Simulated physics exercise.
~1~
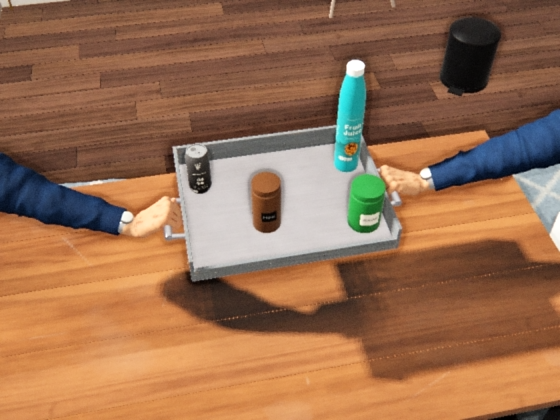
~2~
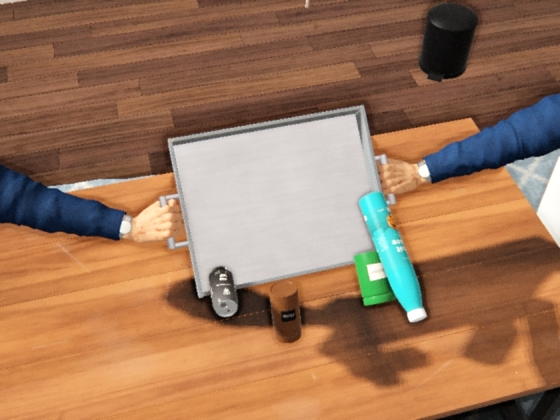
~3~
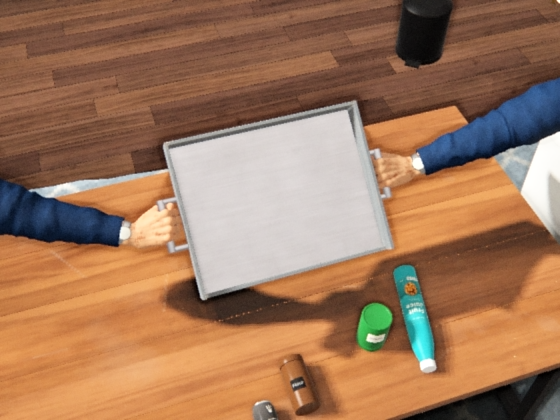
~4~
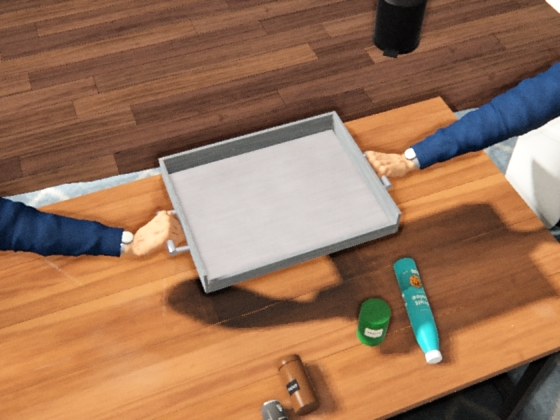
Above a wooden table in a room with a plank floor, two hands in blue sleeves hold a shallow gray tray by its end handles. A black can, a brown jar, a green jar and a tall turquoise bottle stand upright inside. The hands tip the tray steeply, near side down, and all four items tumble out over the low edge. They drop to the tabletop below, the can and brown jar ending up nearest the viewer. The hands then bring the tray back level, empty, while the spilled items lie scattered on the table.
